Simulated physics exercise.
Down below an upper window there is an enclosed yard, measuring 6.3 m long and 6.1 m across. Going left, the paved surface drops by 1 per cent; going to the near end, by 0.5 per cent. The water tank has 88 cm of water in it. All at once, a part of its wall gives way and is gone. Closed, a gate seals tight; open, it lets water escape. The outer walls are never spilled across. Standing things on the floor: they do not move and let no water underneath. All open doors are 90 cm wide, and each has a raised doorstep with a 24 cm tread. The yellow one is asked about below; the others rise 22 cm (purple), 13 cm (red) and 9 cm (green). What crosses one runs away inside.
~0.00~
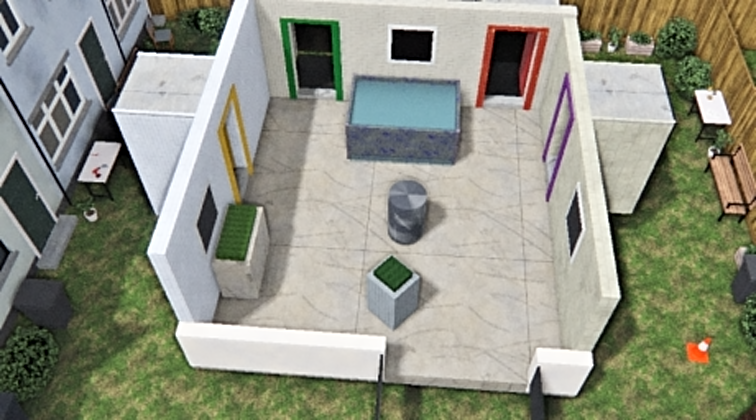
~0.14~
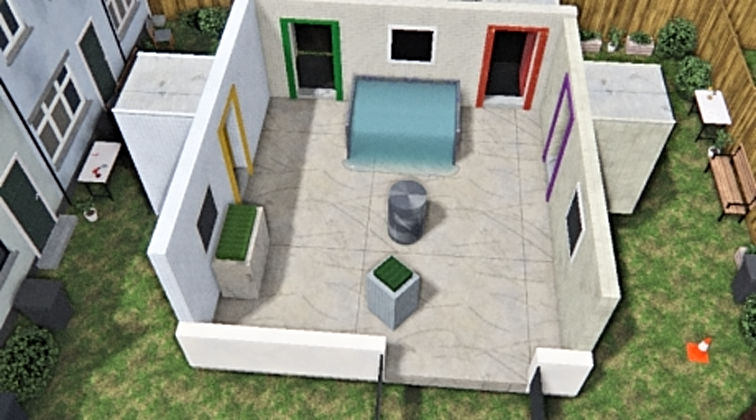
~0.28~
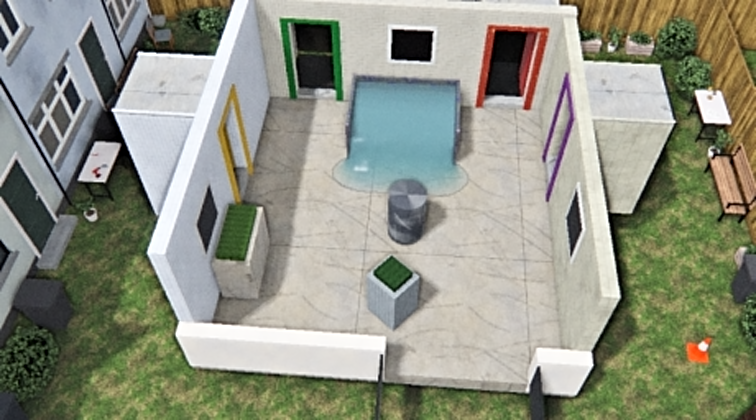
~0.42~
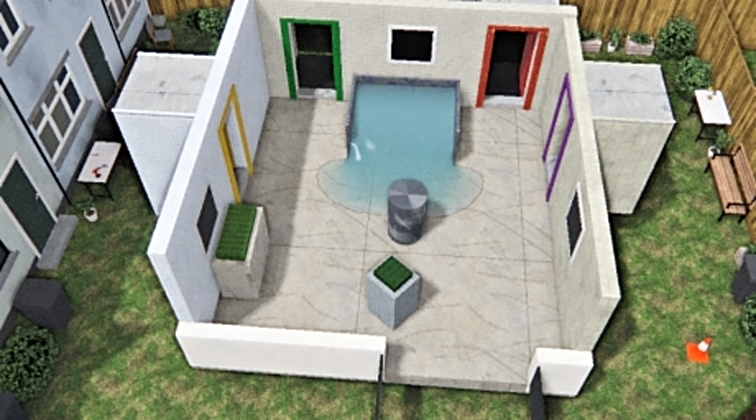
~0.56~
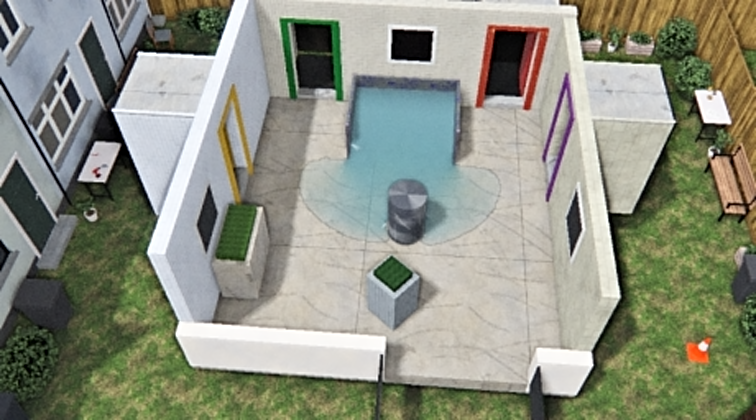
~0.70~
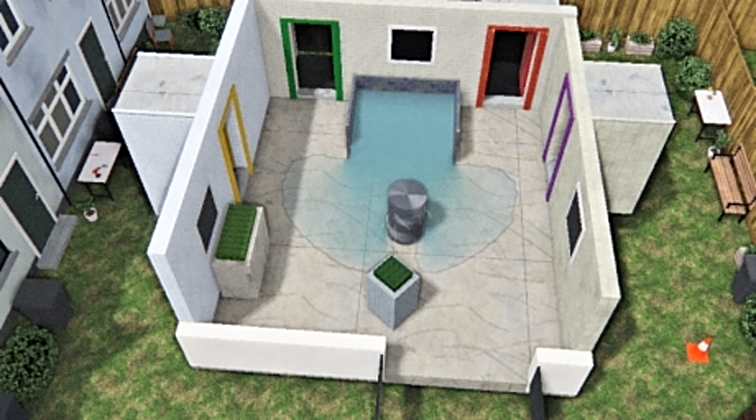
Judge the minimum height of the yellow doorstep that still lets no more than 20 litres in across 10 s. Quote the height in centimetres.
My estimate is 7 cm.
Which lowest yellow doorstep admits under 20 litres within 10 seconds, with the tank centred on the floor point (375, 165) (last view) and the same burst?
About 8.0 cm.
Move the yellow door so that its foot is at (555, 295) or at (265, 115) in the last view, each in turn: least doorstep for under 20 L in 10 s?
Roughly 14.5 cm, then roughly 7.0 cm.
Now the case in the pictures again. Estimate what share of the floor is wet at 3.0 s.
Approximately 70 % of the floor.
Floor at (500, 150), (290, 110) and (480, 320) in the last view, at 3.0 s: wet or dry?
So the three spots come out spared, spared, swamped, in that order.
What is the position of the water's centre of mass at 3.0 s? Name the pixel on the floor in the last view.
At about (368, 252).
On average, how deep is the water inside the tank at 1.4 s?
About 29 cm.
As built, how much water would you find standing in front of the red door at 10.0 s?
About 8.0 centimetres deep.
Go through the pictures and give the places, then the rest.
In the first frame, the water tank at (404, 105) is whole and still, 88 cm deep; the yellow door at (237, 159) is dry.
In the second frame, the gap is at (402, 148), the front 0.3 m out at (353, 168); the back of the water tank holds 88 cm.
In the third frame, water pours out at (401, 151) and has run 0.8 m, to (362, 189); about 15 cm deep outside, 79 cm at the back.
In the fourth frame, water pours out at (401, 152) and has run 1.4 m, to (360, 210); about 14 cm deep outside, 76 cm at the back.
In the fifth frame, the gap is at (401, 153), the front 2.0 m out at (359, 237); the back of the water tank holds 71 cm.
In the sixth frame, the front is at a hidden place, 2.8 m from the gap at (401, 153); 8.7 m2 of floor is wet, 62 cm left at the back; the yellow door at (237, 159), 3.3 m from the gap, is still 0.9 m from the nearest water.
After 1.4 s water covers 60 % of the floor, deepest (48 cm) near (405, 210); 3 cm at the yellow door, 0 litres in over its 27 cm doorstep.
After 3.0 s water covers 70 % of the floor, deepest (48 cm) near (231, 252); 9 cm at the yellow door, 0 litres in over its 27 cm doorstep.
After 10.0 s water covers 95 % of the floor, deepest (12 cm) near (206, 347); 10 cm at the yellow door, 0 litres in over its 27 cm doorstep.
At the yellow door as built, the water arrived by 1.3 s and peaked near 11 cm at 3.4 s.
Run again over the same 10 s with other heights there, 28 litres in over 6.5 cm, 6 litres over 8.5 cm. The limit of 20 litres is kept from about 7 cm up.
